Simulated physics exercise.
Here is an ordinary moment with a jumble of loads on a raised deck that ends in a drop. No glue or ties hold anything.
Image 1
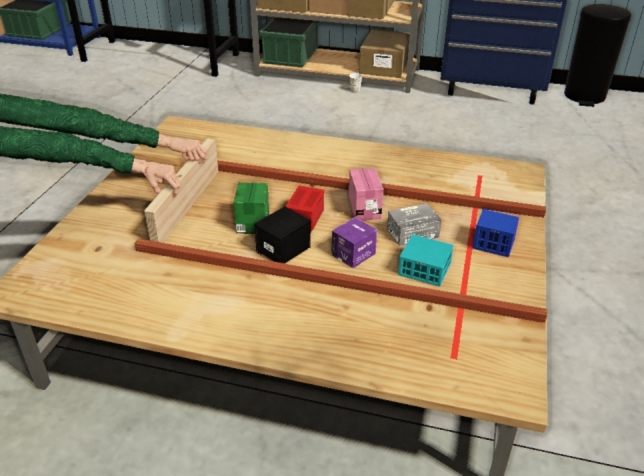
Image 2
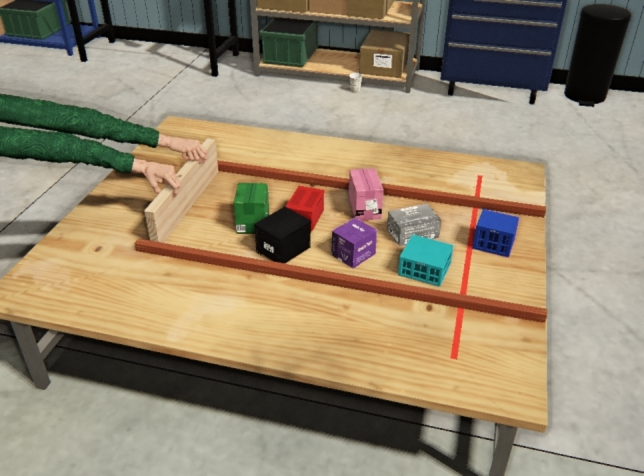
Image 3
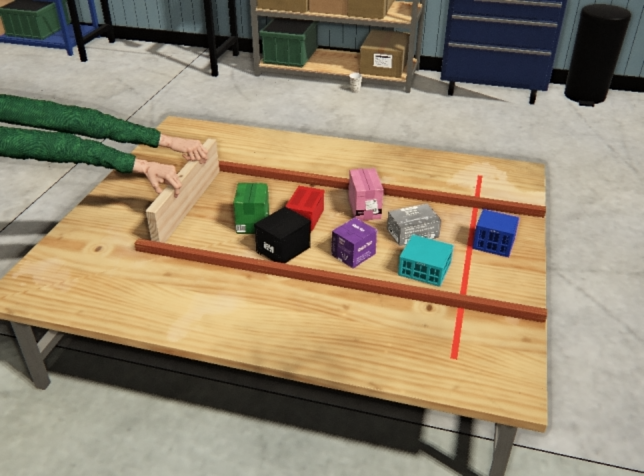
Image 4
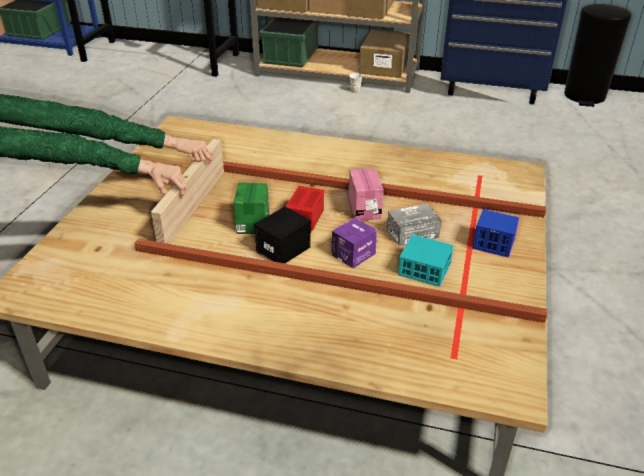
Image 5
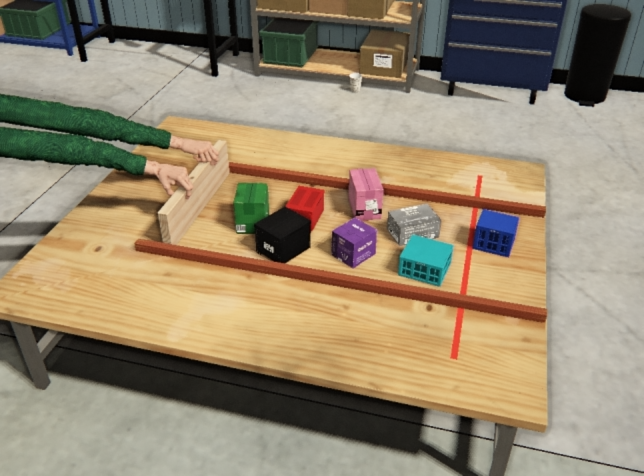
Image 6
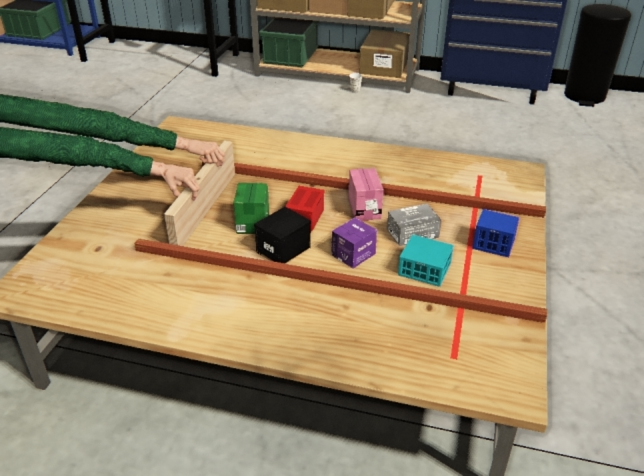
At first, two green-sleeved arms hold a wooden plank upright at the left end of a table, between two reddish-brown rails, with colourful boxes and crates scattered to its right. Then the hands slide the plank a short way right, toward the green box, while the boxes and crates stay still.
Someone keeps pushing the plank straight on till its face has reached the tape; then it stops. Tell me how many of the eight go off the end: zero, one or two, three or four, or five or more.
A single one or a pair drops off.
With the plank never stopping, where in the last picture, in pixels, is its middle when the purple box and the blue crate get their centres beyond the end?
The middle is at (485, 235) when it's the purple box, and at (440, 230) when it's the blue crate.
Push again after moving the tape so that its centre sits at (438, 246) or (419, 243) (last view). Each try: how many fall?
It comes to 0, then 0.
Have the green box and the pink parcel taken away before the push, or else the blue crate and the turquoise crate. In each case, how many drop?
Counts - first: 2, second: 0.
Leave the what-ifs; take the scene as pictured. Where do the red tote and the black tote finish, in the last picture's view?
Red tote: About (499, 229); black tote: About (491, 279).
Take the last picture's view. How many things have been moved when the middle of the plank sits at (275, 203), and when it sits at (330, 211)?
Tally at point one: 3; at point two: 5.
Soon after, none off yet; blue crate at rest near (496, 233); turquoise crate at rest near (426, 260); grey box at rest near (414, 224).
At rest, the number that fall off is one or two; fallen, turquoise crate and blue crate.
